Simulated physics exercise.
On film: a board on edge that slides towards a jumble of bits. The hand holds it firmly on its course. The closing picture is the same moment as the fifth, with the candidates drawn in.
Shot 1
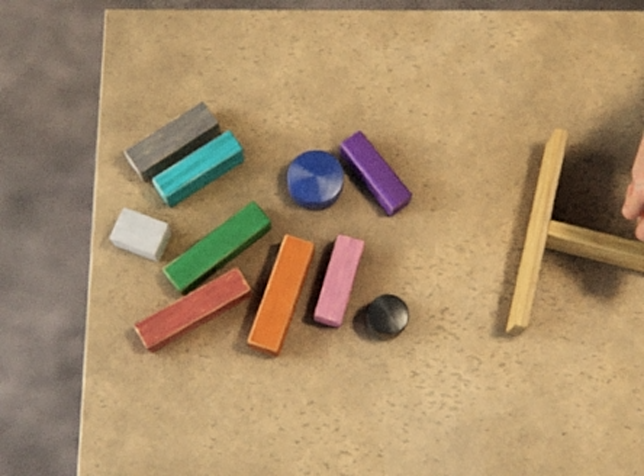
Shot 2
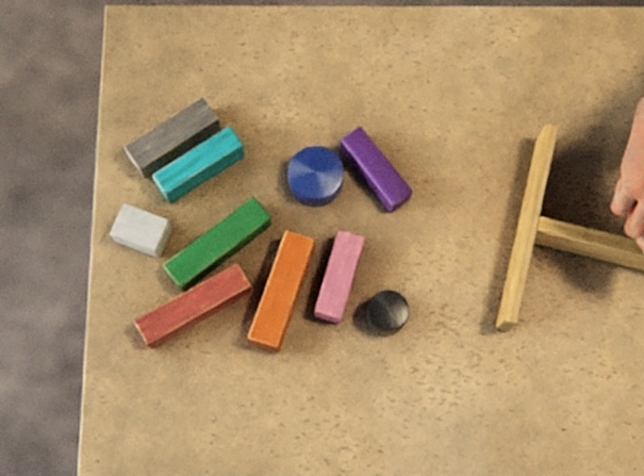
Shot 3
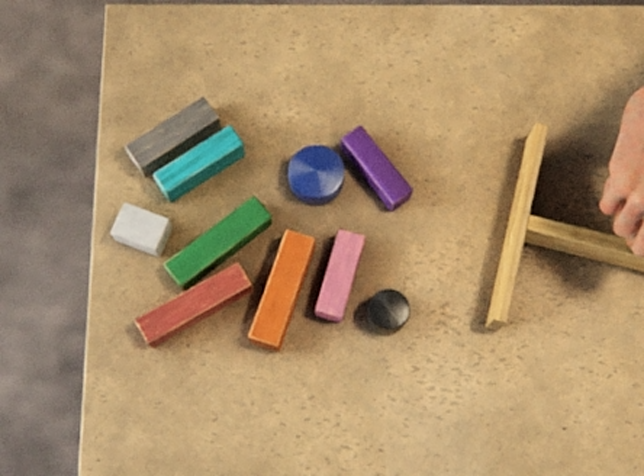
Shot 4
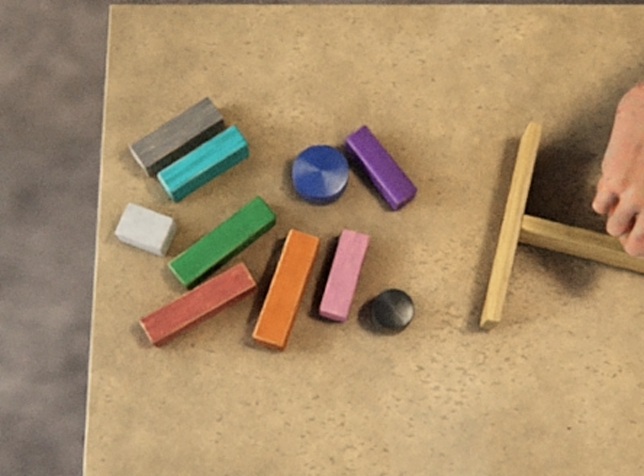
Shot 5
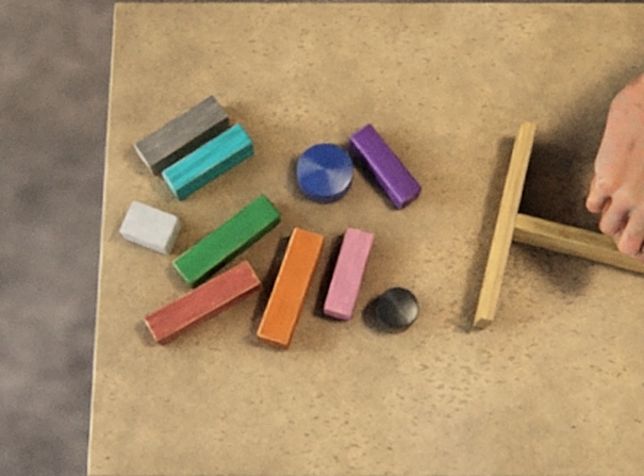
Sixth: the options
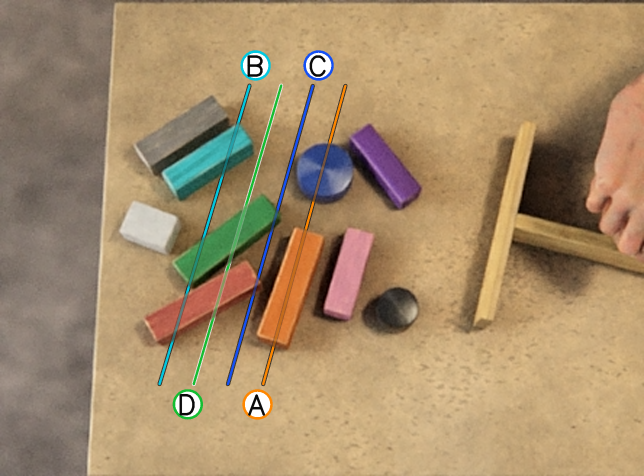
A hand slides a wooden board slightly left across a table scattered with coloured blocks.
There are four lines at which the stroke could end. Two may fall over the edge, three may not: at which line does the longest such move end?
As far as mark B.
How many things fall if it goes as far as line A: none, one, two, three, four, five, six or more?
The count is none.
On the marked copy, A at (306, 229); B at (206, 229); C at (272, 229); D at (239, 229).
With B. Early on, board (401, 218); black tin (350, 304); orange stick (285, 286).
Further on, board (293, 218); white block (130, 192); red bar (128, 291).
At the end, board (207, 218); red bar over the edge; white block over the edge; two fallen.
As for the rest, A is within the limit but short; C is within the limit but short; D is within the limit but short.
